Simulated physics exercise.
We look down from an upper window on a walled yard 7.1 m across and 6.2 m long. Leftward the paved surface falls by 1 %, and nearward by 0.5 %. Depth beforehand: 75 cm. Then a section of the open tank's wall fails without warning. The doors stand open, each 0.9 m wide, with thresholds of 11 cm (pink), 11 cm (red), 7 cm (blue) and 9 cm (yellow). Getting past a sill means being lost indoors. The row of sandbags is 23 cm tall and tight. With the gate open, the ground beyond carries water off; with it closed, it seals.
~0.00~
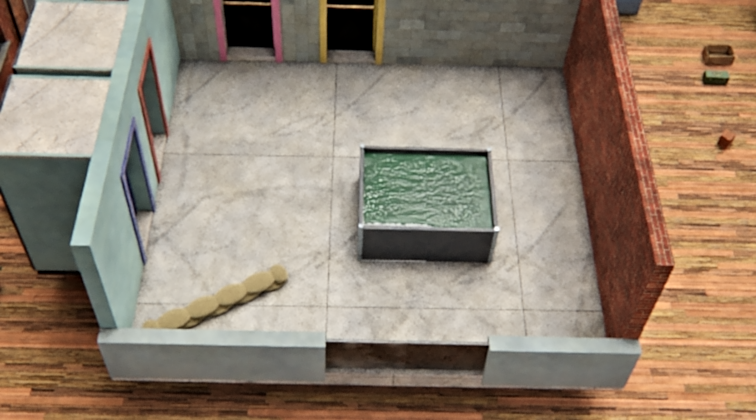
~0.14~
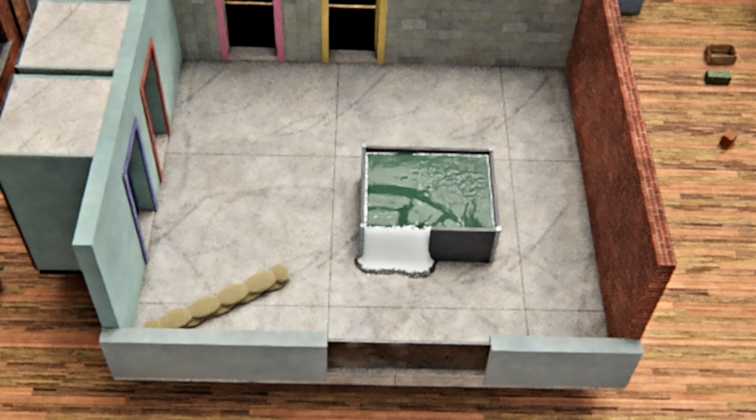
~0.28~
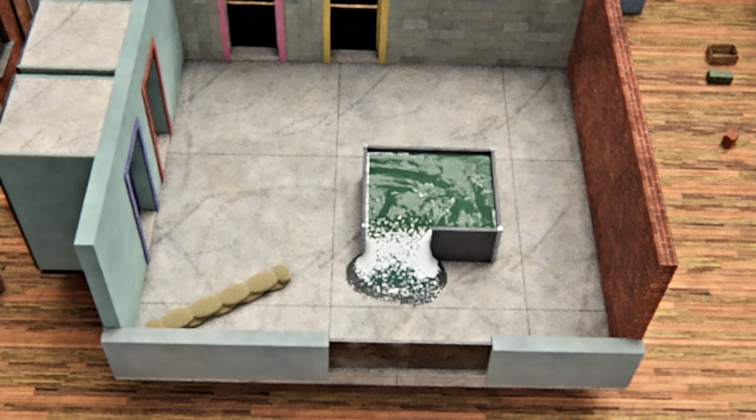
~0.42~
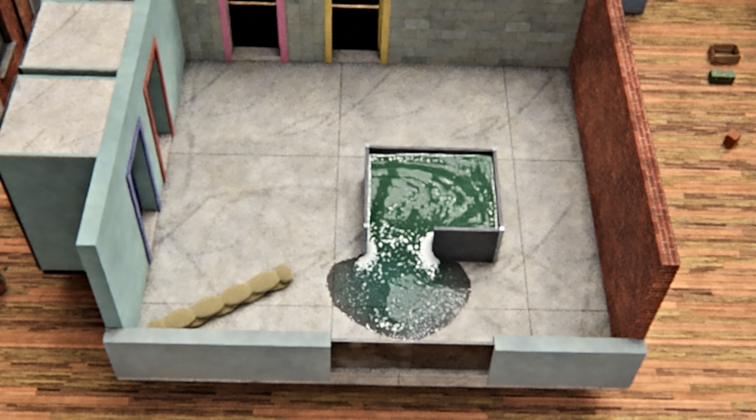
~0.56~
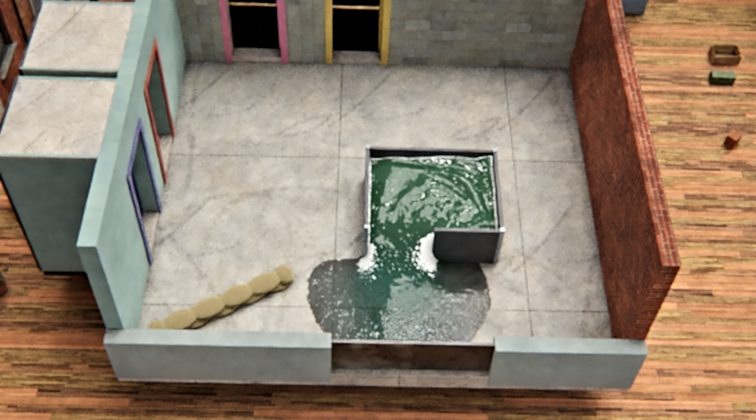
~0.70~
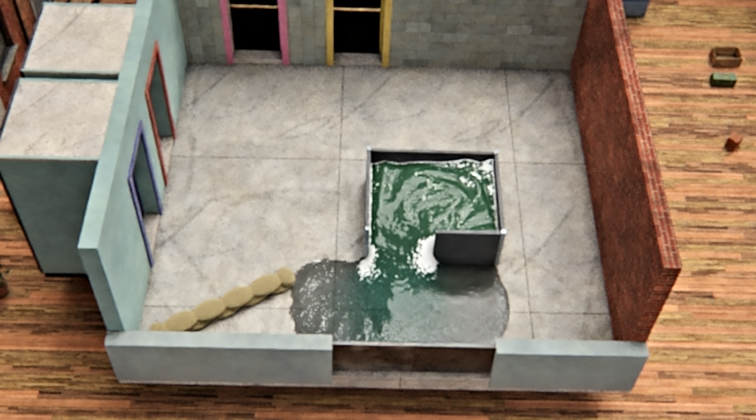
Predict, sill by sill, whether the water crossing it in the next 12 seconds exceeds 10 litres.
Outcome: The pink door holds the inflow within the limit; the red door holds the inflow within the limit; the blue door holds the inflow within the limit; the yellow door holds the inflow within the limit.
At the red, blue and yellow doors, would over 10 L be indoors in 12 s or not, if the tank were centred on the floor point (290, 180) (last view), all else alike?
Lab note: Vs limit, red door limit held; blue door limit broken; yellow door limit held.
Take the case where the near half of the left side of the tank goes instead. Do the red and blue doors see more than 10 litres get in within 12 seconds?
Red: Exceeding the limit; blue: Exceeding the limit.
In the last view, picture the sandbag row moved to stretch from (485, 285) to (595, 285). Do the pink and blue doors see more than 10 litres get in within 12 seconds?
At the pink door the limit is not reached, and at the blue door it is exceeded.
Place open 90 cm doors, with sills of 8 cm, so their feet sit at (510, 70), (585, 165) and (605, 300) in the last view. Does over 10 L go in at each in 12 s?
First doorway falls short, second falls short, third gets there.
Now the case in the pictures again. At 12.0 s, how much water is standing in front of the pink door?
Roughly 7.5 centimetres.
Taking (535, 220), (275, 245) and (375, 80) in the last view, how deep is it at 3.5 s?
Spot by spot: Some 2, 0, then 0 cm.
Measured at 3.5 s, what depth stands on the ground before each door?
Depths in cm: Pink 0, red 3, blue 5, yellow 0.
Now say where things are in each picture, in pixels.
The first frame shows the open tank at (427, 190) is whole and still, 75 cm deep.
In the second frame, water pours out at (396, 248) and has run 0.6 m, to (430, 268); typically 6 cm deep outside, 75 cm at the open tank's back.
In the third frame, the front is at (429, 297), 0.9 m from the gap at (397, 249); 0.8 m2 of floor is under water; 74 cm left at the back of the open tank.
In the fourth frame, water pours out at (399, 250) and has run 1.4 m, to (416, 334); typically 8 cm deep outside, 66 cm at the open tank's back.
In the fifth frame, the front is at a hidden place, 1.9 m from the gap at (400, 250); 3.7 m2 of floor is under water; 62 cm left at the back of the open tank.
In the sixth frame, water pours out at (401, 252) and has run 2.1 m, to a hidden place; typically 6 cm deep outside, 65 cm at the open tank's back.
After 1.4 s water covers 15 % of the floor and is deepest (44 cm) near (382, 362); pink door not reached, red door not reached, blue door not reached, yellow door not reached.
After 2.2 s water covers 25 % of the floor and is deepest (58 cm) near (136, 358); pink door not reached, red door not reached, blue door not reached, yellow door not reached.
After 3.5 s water covers 40 % of the floor and is deepest (38 cm) near (136, 358); pink door not reached, red door 3 cm at the sill, 0 L in, blue door 5 cm at the sill, 0 L in, yellow door not reached.
After 7.0 s water covers 90 % of the floor and is deepest (18 cm) near (136, 358); pink door 6 cm at the sill, 0 L in, red door 3 cm at the sill, 0 L in, blue door 2 cm at the sill, 0 L in, yellow door 3 cm at the sill, 0 L in.
After 12.0 s water covers 95 % of the floor and is deepest (10 cm) near (174, 145); pink door 8 cm at the sill, 0 L in, red door 9 cm at the sill, 0 L in, blue door 5 cm at the sill, 0 L in, yellow door 5 cm at the sill, 2 L in.
